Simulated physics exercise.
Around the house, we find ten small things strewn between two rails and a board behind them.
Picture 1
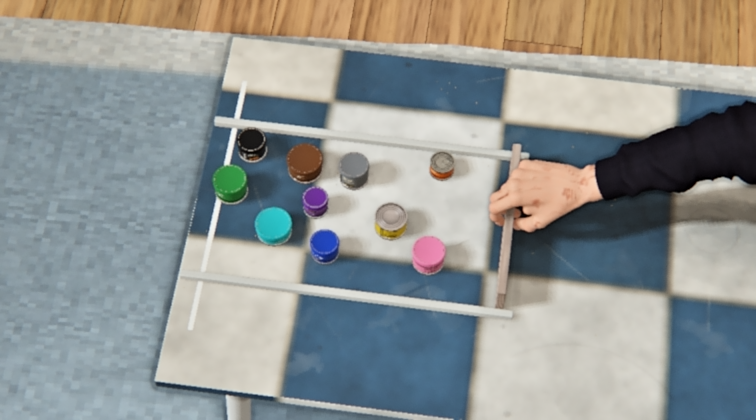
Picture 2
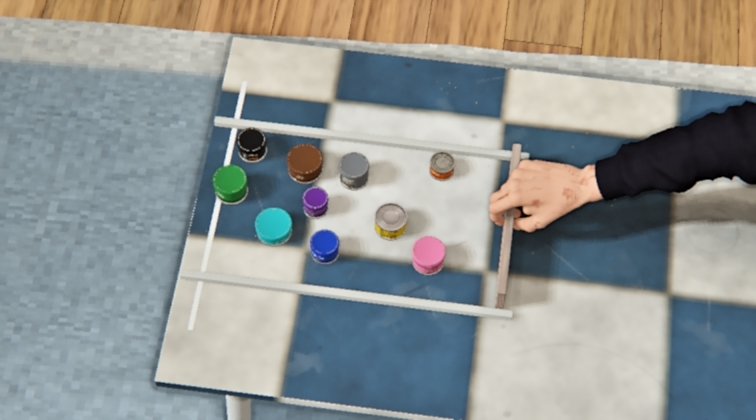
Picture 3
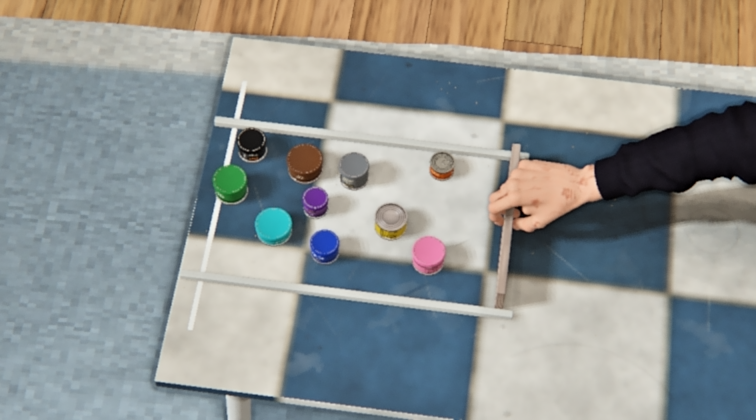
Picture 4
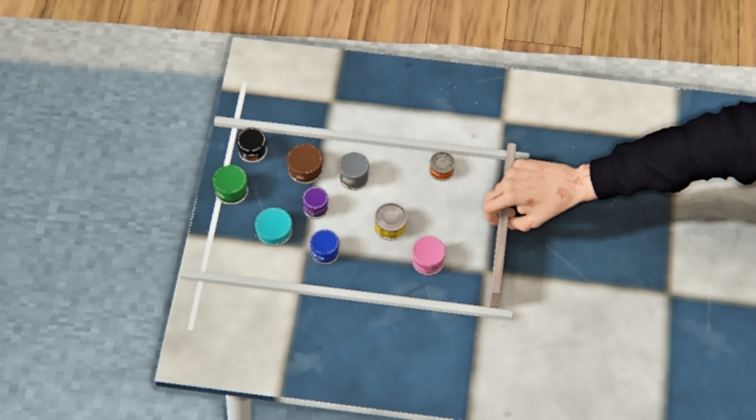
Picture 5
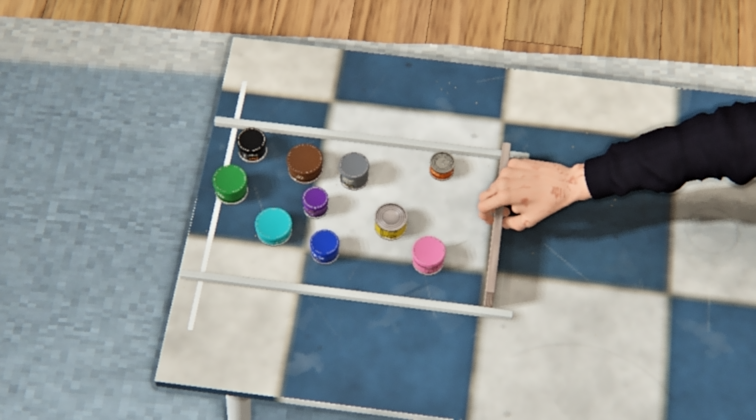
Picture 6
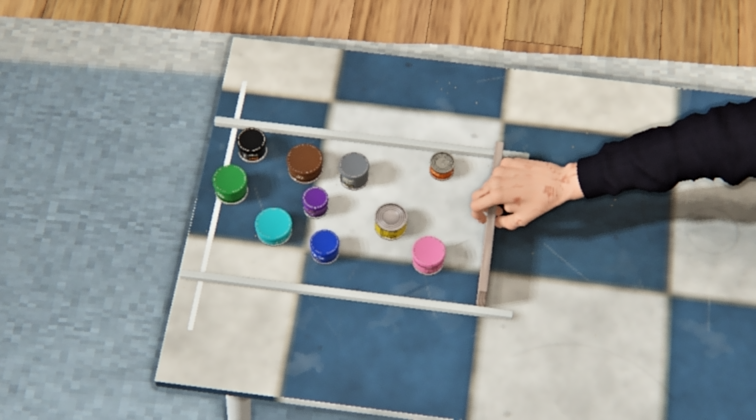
A hand slides a board slightly left between two rails toward ten small, still pots.
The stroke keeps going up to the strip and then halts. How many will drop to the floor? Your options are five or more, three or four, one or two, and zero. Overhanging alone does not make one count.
My pick is five or more.
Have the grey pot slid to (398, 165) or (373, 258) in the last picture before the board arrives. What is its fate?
In that order, it survives; holds on.
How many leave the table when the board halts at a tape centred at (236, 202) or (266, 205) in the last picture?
3 and 0 down on the floor.
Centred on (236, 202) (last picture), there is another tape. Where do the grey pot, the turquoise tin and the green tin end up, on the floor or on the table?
The grey pot? It is safe. The turquoise tin? It does not stay. The green tin? It does not stay.
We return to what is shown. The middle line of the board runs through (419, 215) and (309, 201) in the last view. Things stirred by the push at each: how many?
First 2, then 9.
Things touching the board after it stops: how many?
Looks like 4 of them, all told.
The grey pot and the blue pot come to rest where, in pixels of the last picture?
About (211, 158), and the other about (182, 255).
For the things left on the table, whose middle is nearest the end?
That would be the blue pot, which ends nearest.
Early on, none off yet; green tin at rest near (231, 185); black tin at rest near (252, 145); turquoise tin at rest near (274, 227).
Finally, the number that fall off is five or more; lost, purple tin, brown tin, turquoise tin, black tin and green tin.
